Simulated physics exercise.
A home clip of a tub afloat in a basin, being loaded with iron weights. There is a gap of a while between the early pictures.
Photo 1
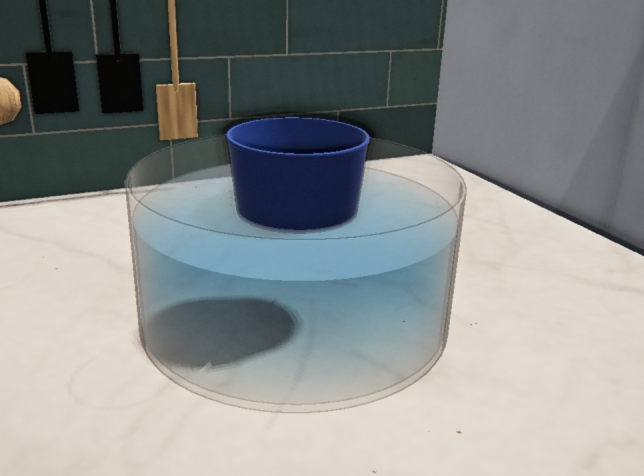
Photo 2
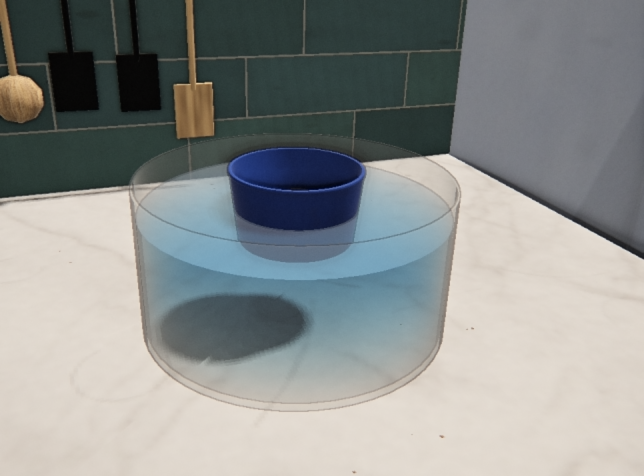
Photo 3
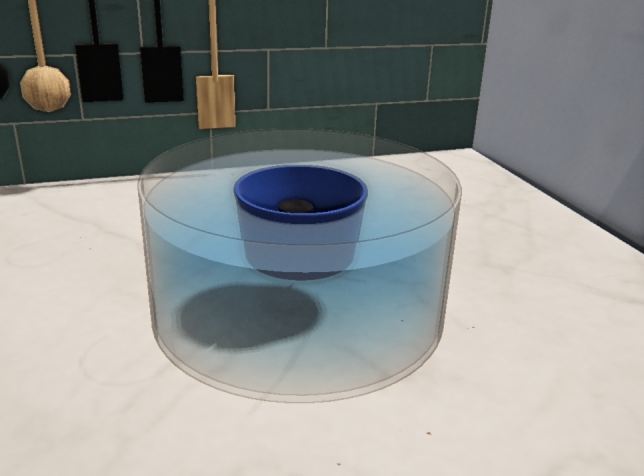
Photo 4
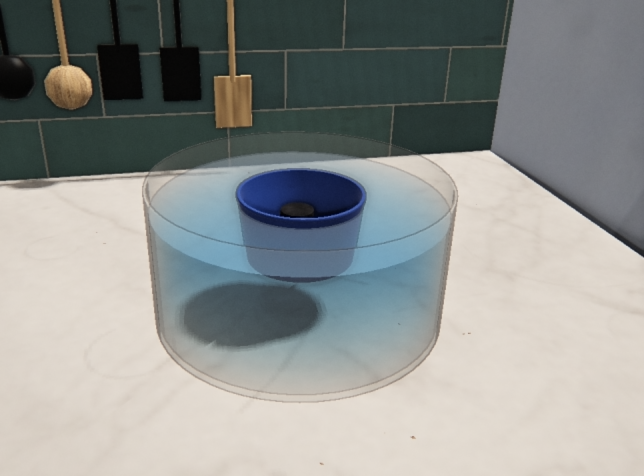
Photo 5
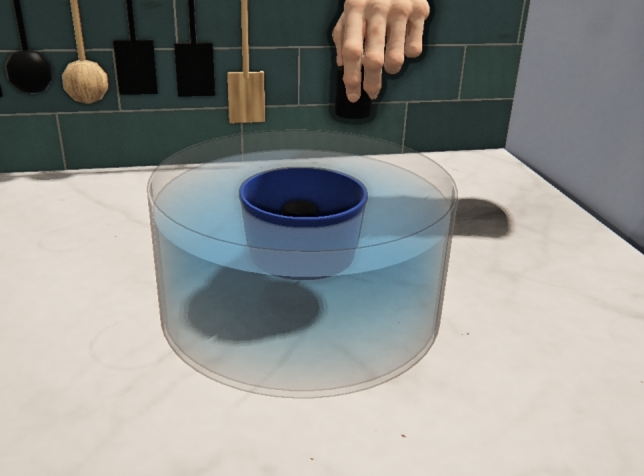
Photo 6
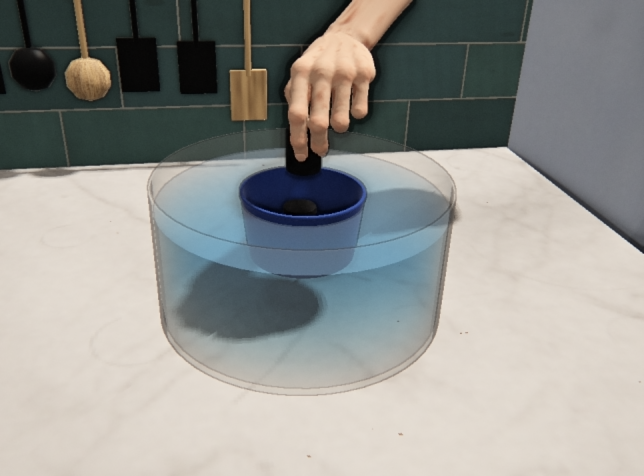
A blue tub floating in a clear basin of water sank lower in steps, with a dark object showing inside it, and then a hand brought another dark object in above the tub.
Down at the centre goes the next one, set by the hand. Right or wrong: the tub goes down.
Right.
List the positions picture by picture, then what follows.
In the first frame, tub (298, 136) empty; most of its side above the surface.
In the second frame, tub (297, 169) with one aboard; about half of its side above the surface.
In the third frame, tub (301, 190) with two aboard; about a fifth of its side above the surface.
In the fourth frame, tub (301, 194) with two aboard; about a fifth of its side above the surface.
In the fifth frame, tub (303, 193) with two aboard; about a fifth of its side above the surface; the next iron weight in the hand at (354, 92).
In the sixth frame, tub (303, 191) with two aboard; about a fifth of its side above the surface; the next iron weight in the hand at (304, 149).
A moment on, the iron weight is in and the tub dips.
Further on, water pours in over its edge.
When it is over, the tub lies on the bottom with its load.
